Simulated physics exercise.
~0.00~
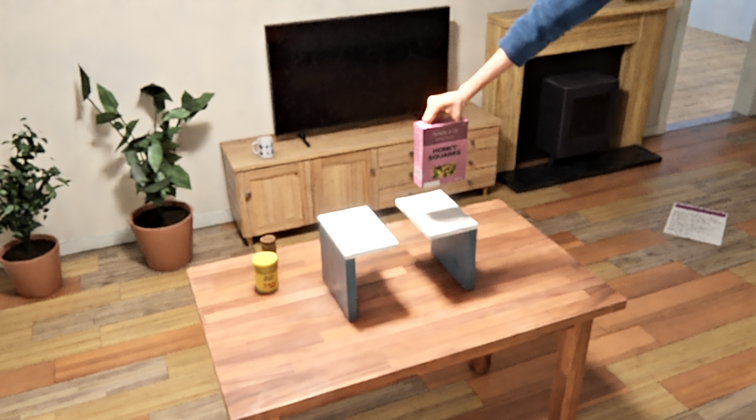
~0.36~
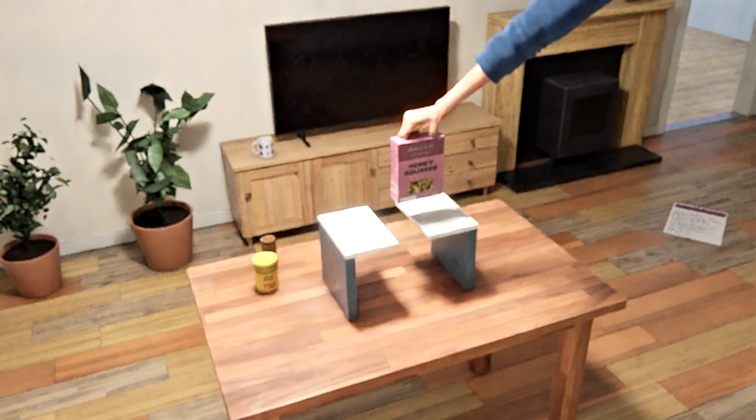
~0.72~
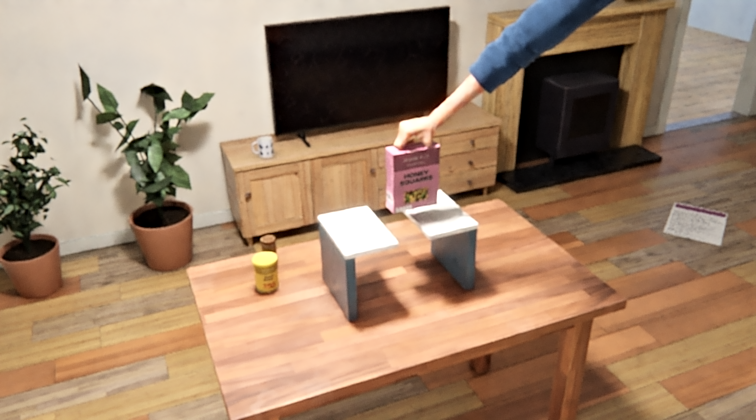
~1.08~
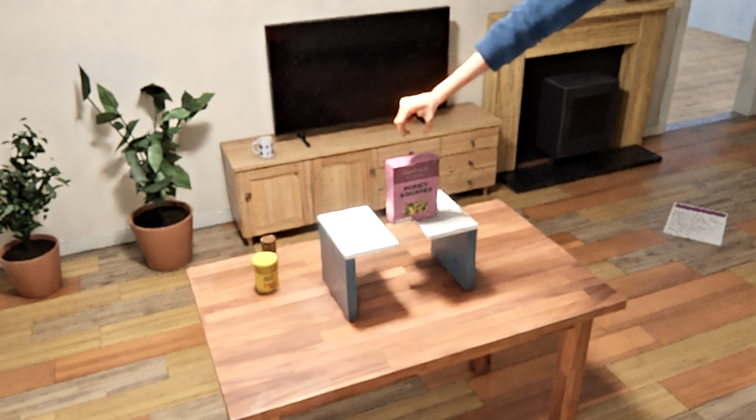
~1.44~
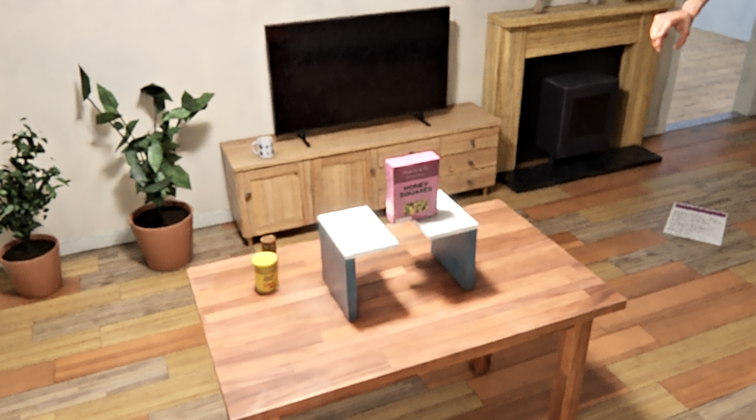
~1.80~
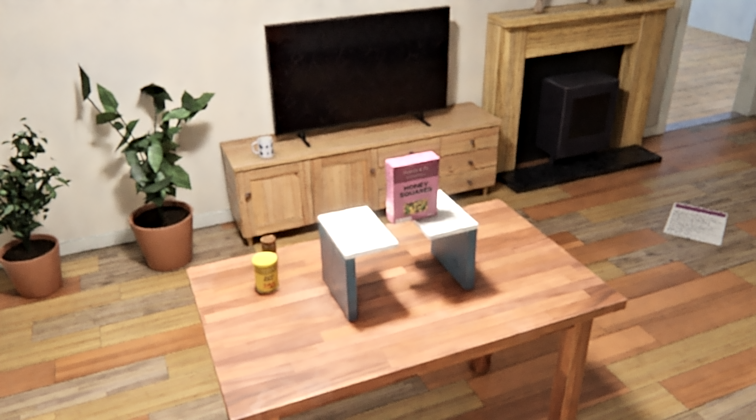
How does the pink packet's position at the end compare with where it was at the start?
At the end the pink packet is lower and a little further left than at the start, resting upright on top of the stand instead of being held above it.
